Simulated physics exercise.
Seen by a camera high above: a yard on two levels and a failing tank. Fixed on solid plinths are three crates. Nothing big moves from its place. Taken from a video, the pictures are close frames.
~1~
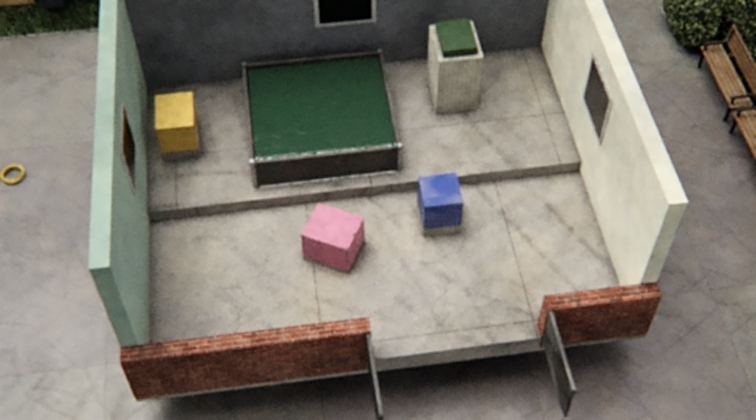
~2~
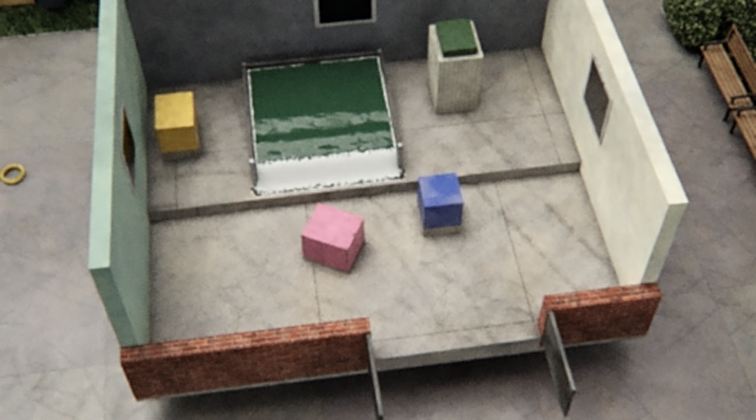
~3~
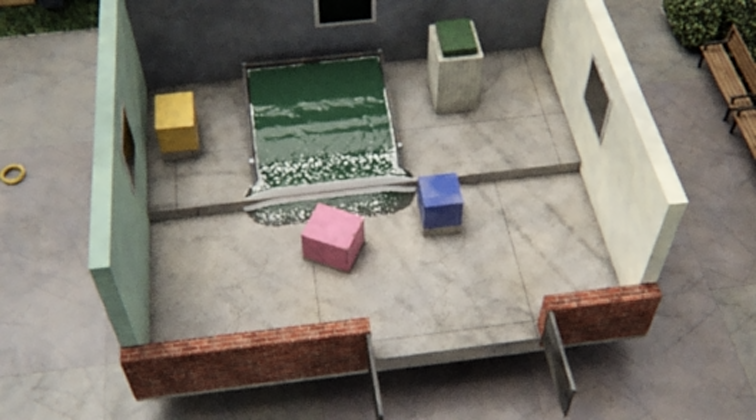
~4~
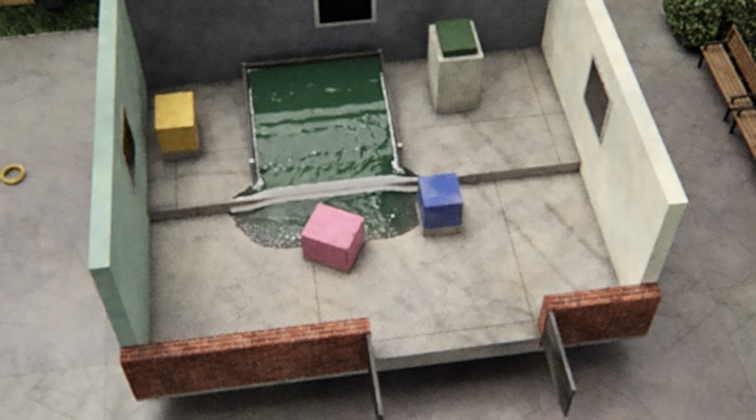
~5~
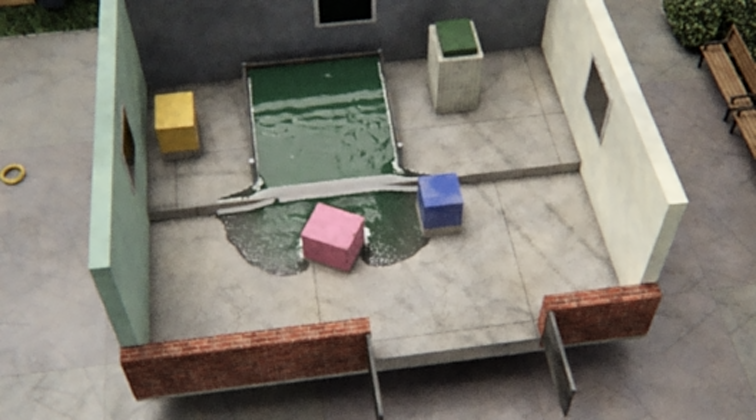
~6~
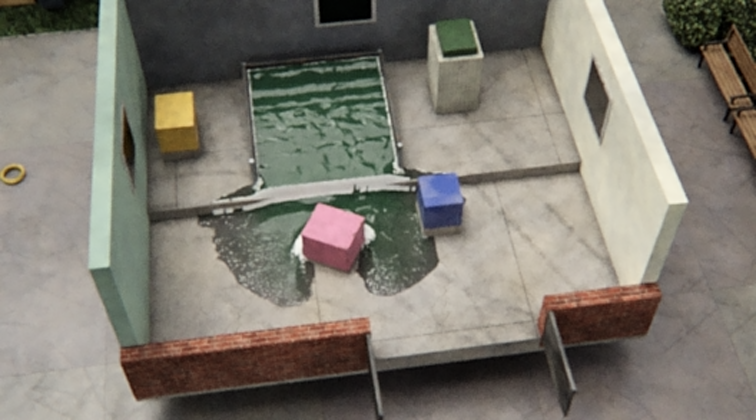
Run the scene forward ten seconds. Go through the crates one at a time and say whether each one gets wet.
Crate by crate: Pink crate - yes, wet; blue crate - yes, wet; yellow crate - no, dry.
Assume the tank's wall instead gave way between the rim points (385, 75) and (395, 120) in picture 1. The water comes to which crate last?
The pink crate.
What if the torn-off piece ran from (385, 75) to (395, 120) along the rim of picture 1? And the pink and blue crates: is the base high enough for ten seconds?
As I see it, pink is doused and blue stays clear.
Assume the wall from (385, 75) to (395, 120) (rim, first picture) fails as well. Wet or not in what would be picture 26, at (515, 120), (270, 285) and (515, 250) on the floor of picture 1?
Point by point: Drenched, unwetted, drenched.
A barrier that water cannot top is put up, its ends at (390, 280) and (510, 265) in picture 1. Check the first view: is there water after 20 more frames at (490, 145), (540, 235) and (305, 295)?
As listed: No water, under water, covered.
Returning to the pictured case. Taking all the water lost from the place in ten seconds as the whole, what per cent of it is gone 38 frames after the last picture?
I'd estimate close to 75 per cent.
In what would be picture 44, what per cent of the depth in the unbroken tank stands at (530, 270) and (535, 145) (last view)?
I reckon it's around 8 and then 0 in a hundred.
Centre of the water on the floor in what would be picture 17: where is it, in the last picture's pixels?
About (316, 214) in the last view.
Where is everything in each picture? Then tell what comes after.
The first picture shows the water tank at (319, 108) is whole and still.
In the second picture, water pours out at (327, 170) and has run to (400, 175).
In the third picture, water pours out at (327, 171) and has run to (407, 201).
In the fourth picture, water pours out at (327, 172) and has run to (418, 218).
In the fifth picture, water pours out at (327, 172) and has run to a hidden place.
In the sixth picture, water pours out at (327, 172) and has run to (289, 300).
A moment on, water covers 30 % of the floor; the pink crate water round its plinth, the blue crate water round its plinth, the yellow crate not reached.
Next, water covers 45 % of the floor; the pink crate water round its plinth, the blue crate water round its plinth, the yellow crate not reached.
Then, water covers 55 % of the floor; the pink crate water round its plinth, the blue crate water round its plinth, the yellow crate not reached.
Later, water covers 60 % of the floor; the pink crate water round its plinth, the blue crate water round its plinth, the yellow crate not reached.
In the end, water covers 60 % of the floor; the pink crate was topped, the blue crate was topped, the yellow crate stayed above the water.
